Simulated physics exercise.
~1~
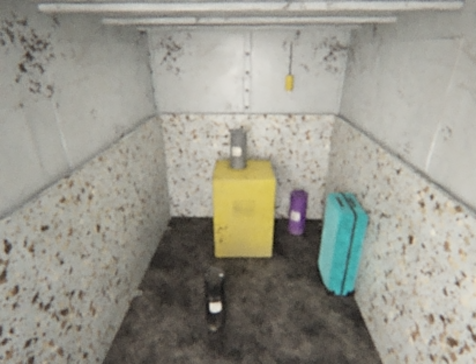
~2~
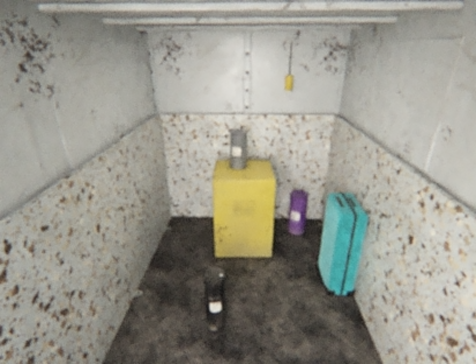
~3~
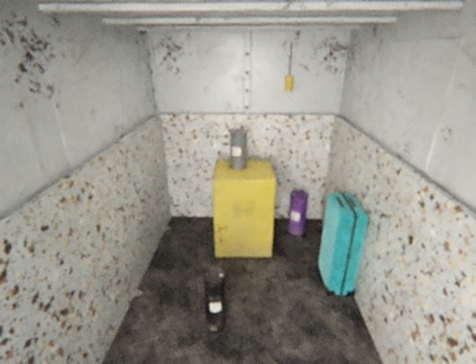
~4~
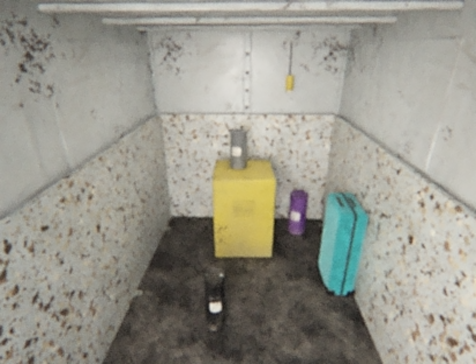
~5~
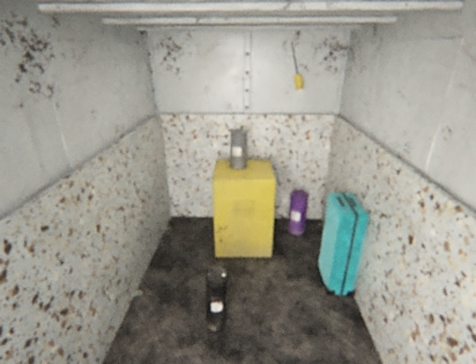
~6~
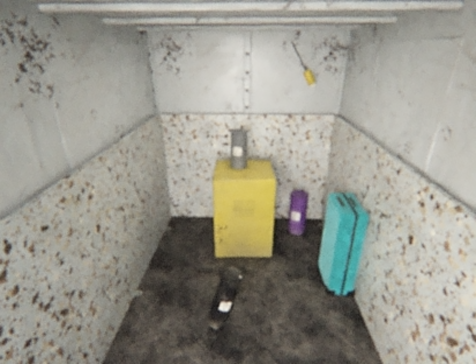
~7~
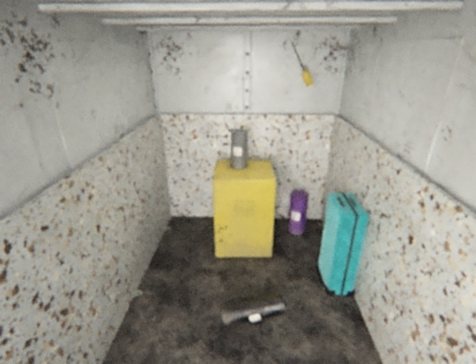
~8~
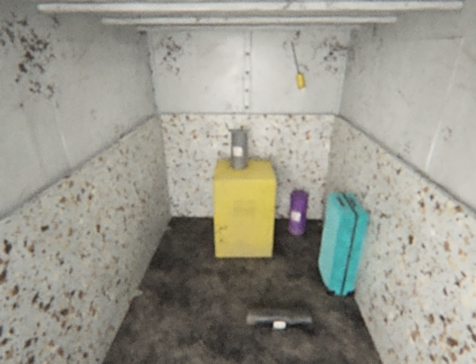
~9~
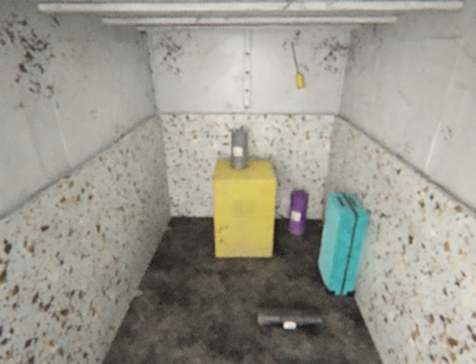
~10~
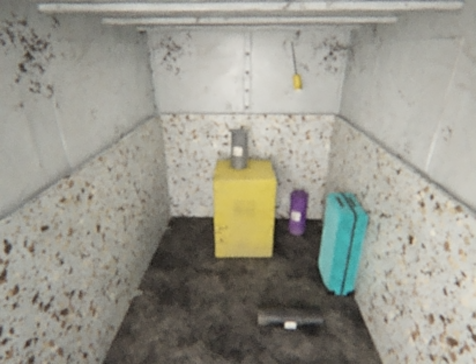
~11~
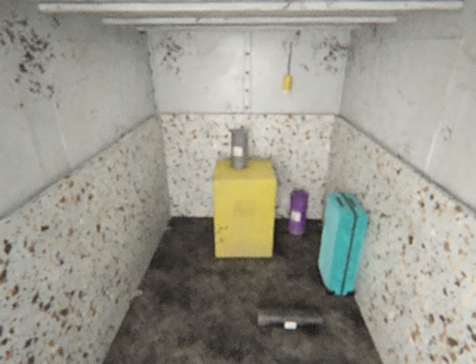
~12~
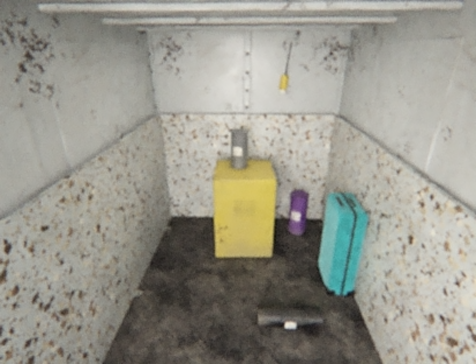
The black canister standing on the van floor tipped over to the right, slid a little and came to rest on its side, while a small yellow tag swung on the back wall and the yellow appliance, turquoise case and other canisters stayed put.
